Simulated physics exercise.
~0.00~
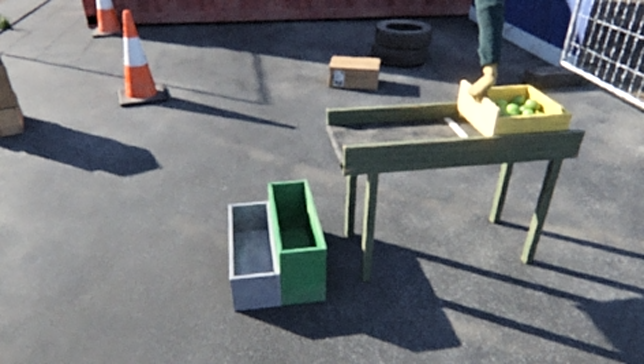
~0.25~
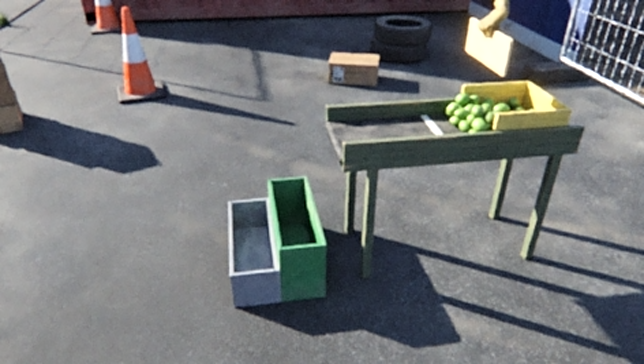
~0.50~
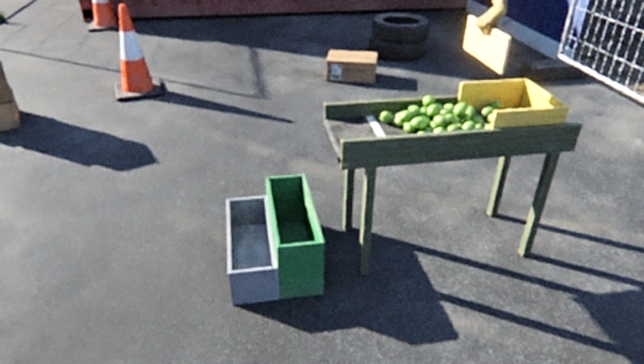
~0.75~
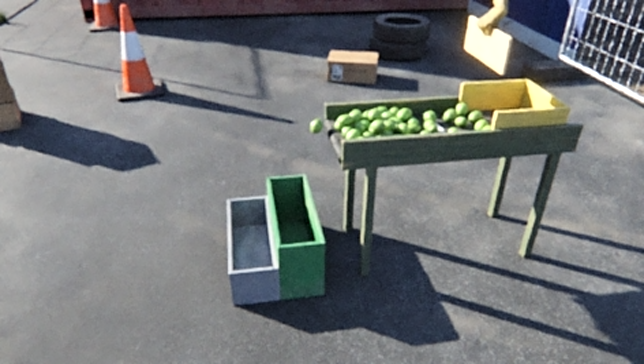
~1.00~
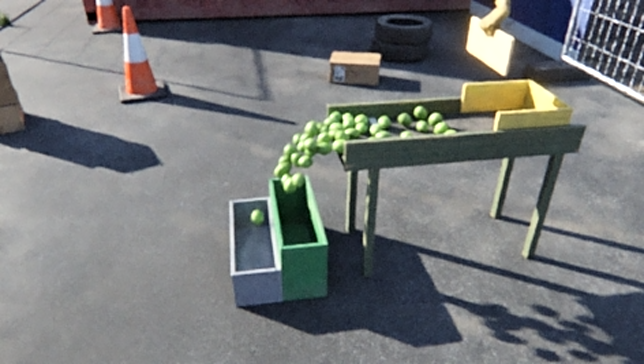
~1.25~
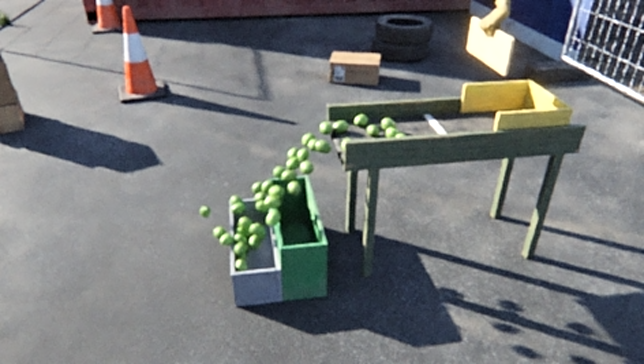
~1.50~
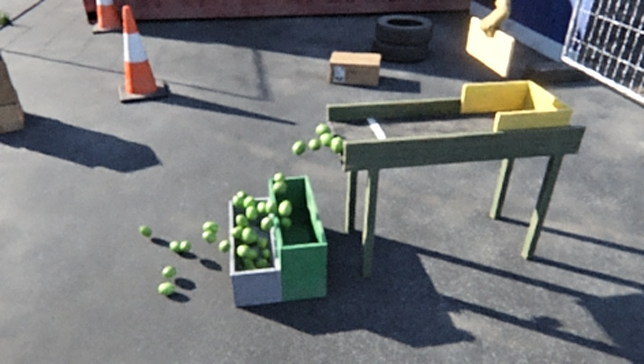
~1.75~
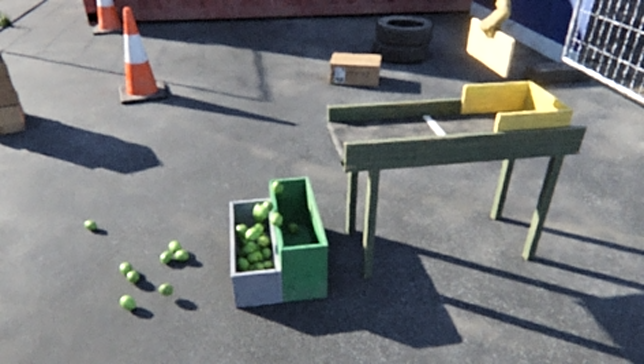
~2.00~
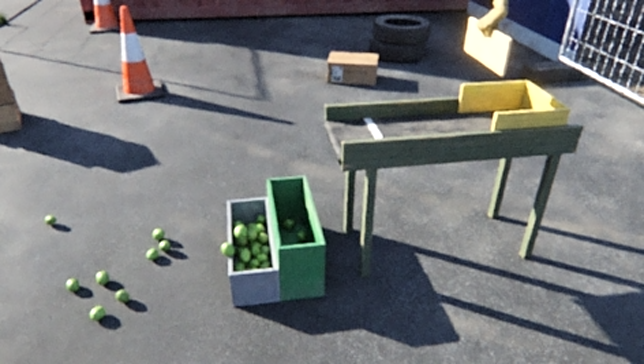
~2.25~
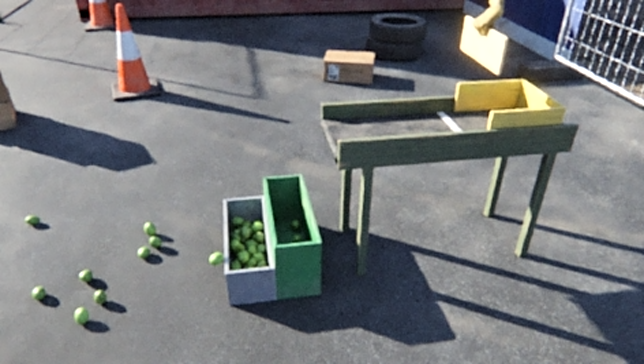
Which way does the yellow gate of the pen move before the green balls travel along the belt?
The gate moves up, clear of the pen and the belt.
